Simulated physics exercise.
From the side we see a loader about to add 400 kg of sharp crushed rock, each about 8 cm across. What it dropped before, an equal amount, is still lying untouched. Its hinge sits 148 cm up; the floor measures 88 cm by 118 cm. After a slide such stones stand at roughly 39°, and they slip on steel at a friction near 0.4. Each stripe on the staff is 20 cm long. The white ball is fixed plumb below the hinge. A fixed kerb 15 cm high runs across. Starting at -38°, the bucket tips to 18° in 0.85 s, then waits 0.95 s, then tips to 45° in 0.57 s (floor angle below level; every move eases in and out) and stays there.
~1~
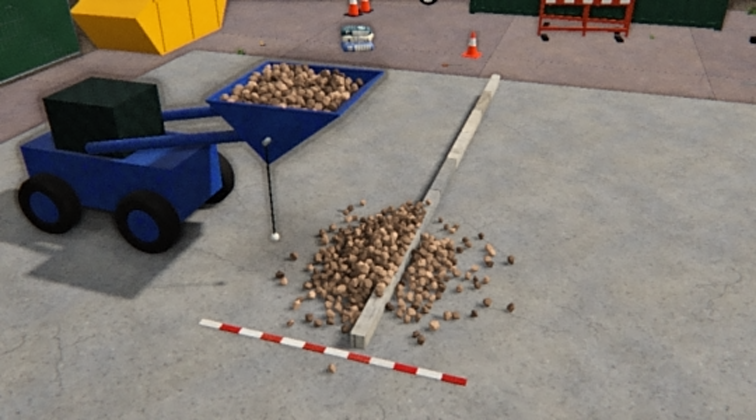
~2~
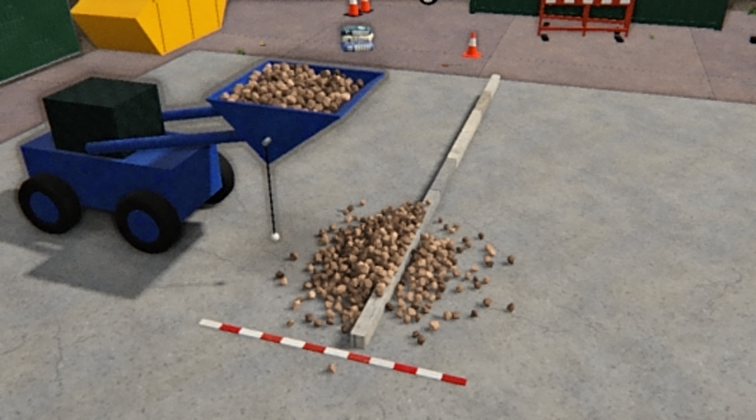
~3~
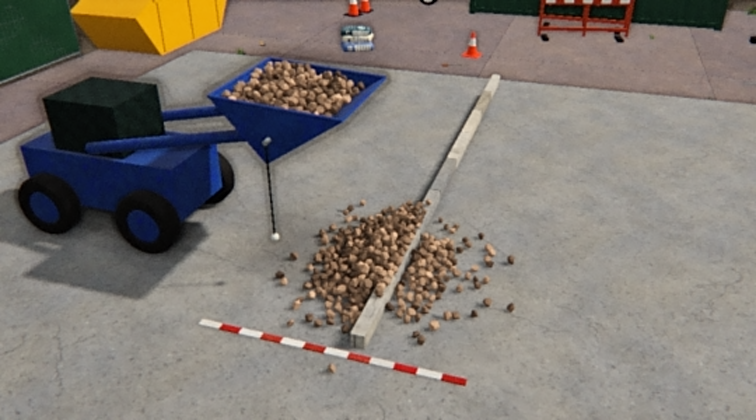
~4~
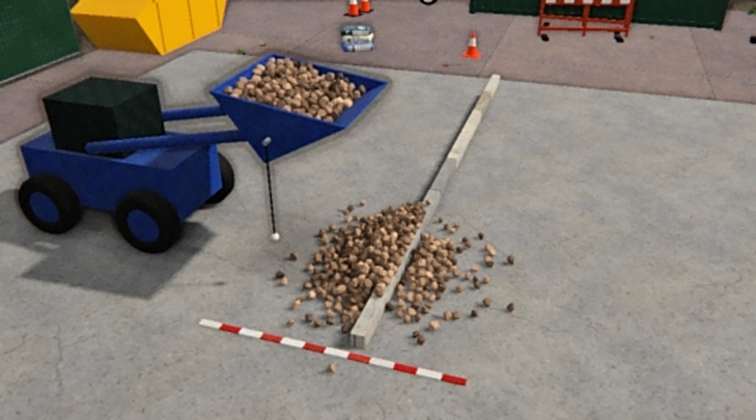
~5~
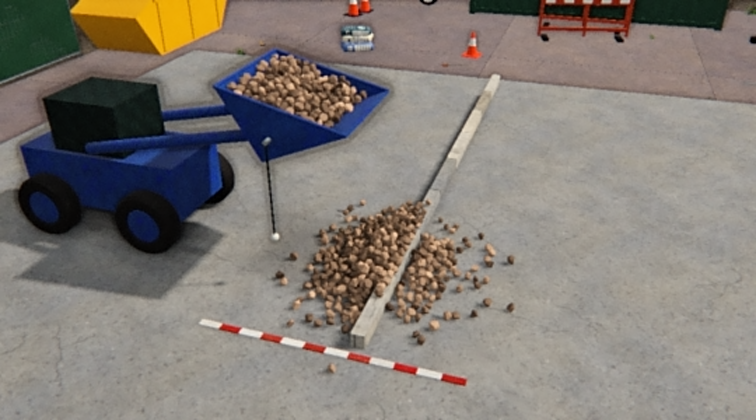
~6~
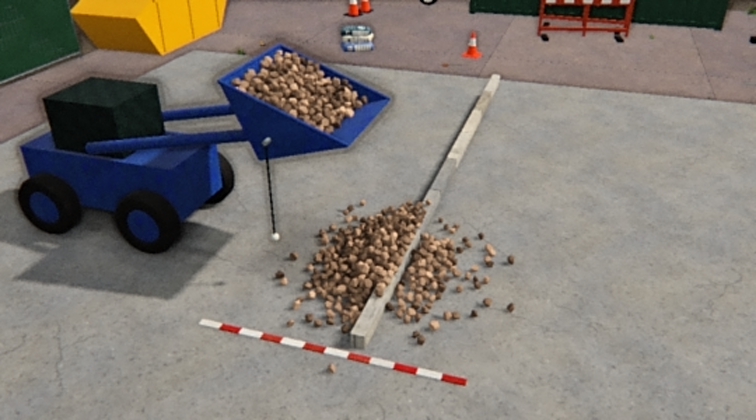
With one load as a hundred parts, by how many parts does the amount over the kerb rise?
Roughly 31 per cent of a load more.
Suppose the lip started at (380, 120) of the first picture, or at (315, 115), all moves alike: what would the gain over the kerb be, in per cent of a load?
Near 75 per cent from the first place, 10 from the second.
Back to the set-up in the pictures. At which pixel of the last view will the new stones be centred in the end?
Around (376, 245).
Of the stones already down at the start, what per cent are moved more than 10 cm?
Roughly 5 per cent of them.
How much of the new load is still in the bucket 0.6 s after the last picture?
It holds some 100 per cent.
Then, 0.3 s after the last picture the floor is at 9°; in per cent of one load, 100 in the bucket, 81 on this side of the kerb, 19 over the kerb; the foremost stones are at (492, 279).
Then, 0.6 s after the last picture the floor is at 18°; in per cent of one load, 99 in the bucket, 82 on this side of the kerb, 19 over the kerb; the foremost stones are at (492, 279).
Then, 2.5 s after the last picture the floor is at 45°; in per cent of one load, 0 in the bucket, 154 on this side of the kerb, 46 over the kerb; the foremost stones are at (499, 274).
Then, 5.1 s after the last picture the floor is at 45°; in per cent of one load, 0 in the bucket, 150 on this side of the kerb, 50 over the kerb; the foremost stones are at (503, 269). Net gain over the kerb, 31.
